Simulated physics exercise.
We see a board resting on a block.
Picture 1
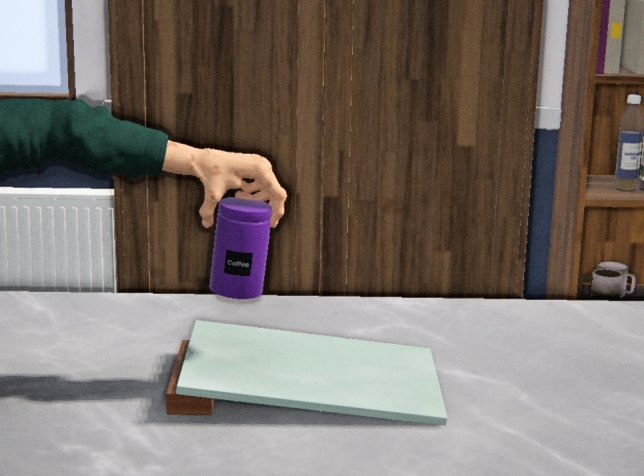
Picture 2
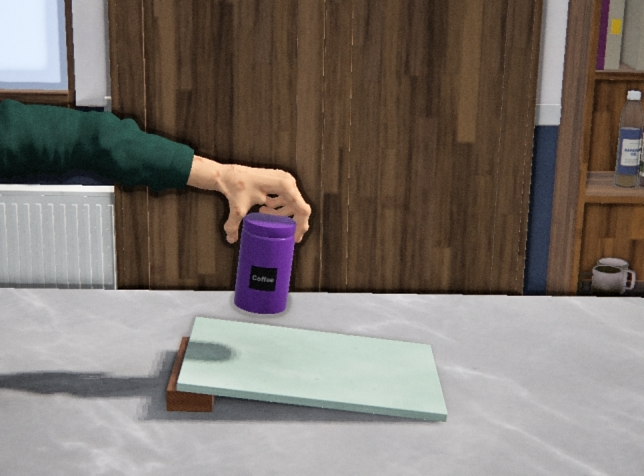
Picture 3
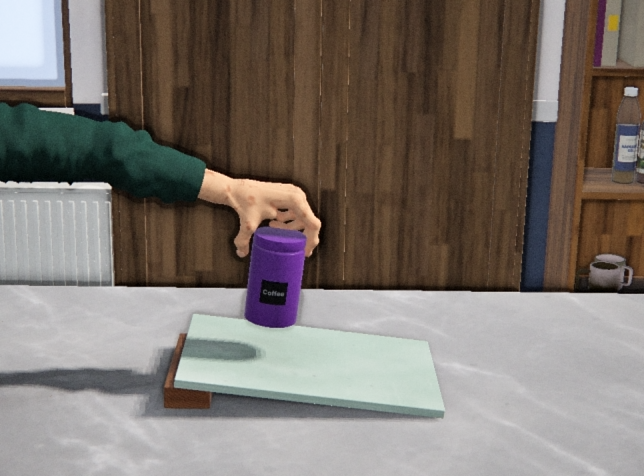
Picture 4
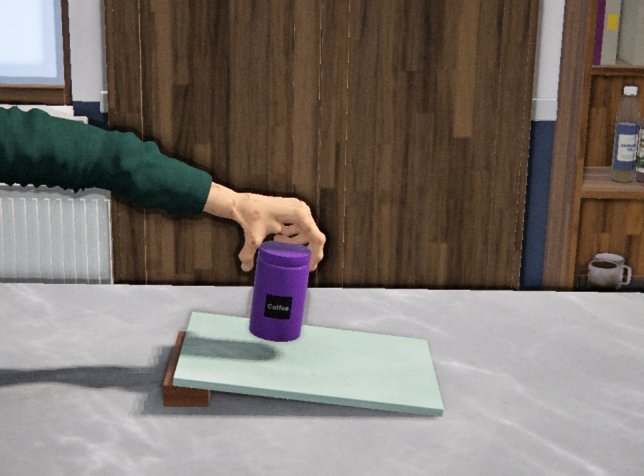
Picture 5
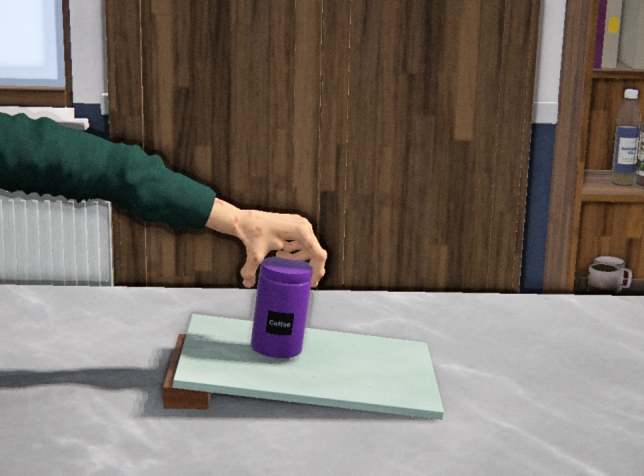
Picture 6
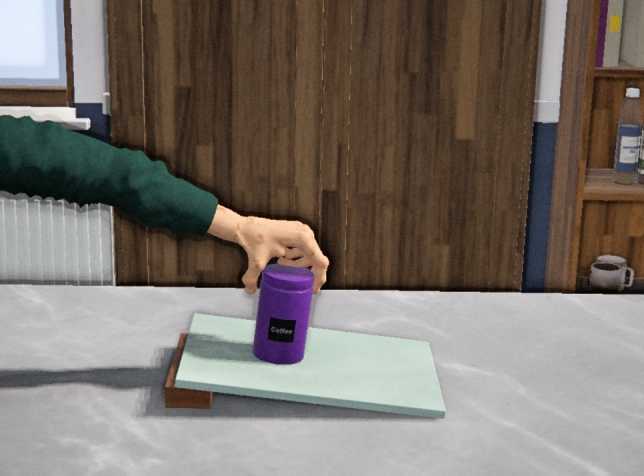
A hand lowers a purple jar onto a pale green sloping board and keeps holding it.
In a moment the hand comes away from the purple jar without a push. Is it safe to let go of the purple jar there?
As it turns out, it keeps its place.
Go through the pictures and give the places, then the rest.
In the first picture, coming down; purple jar (241, 248).
In the second picture, coming down; purple jar (265, 263).
In the third picture, coming down; purple jar (275, 277).
In the fourth picture, coming down; purple jar (280, 291).
In the fifth picture, coming down; purple jar (281, 307).
In the sixth picture, set down, still held; purple jar (283, 314).
Then, 0.30 s on from there, no change.
Then, 0.70 s on from there, purple jar resting near (284, 314).
In the end, it is unmoved. At the end, from the last picture's camera, purple jar near (284, 314). The purple jar remains at rest.
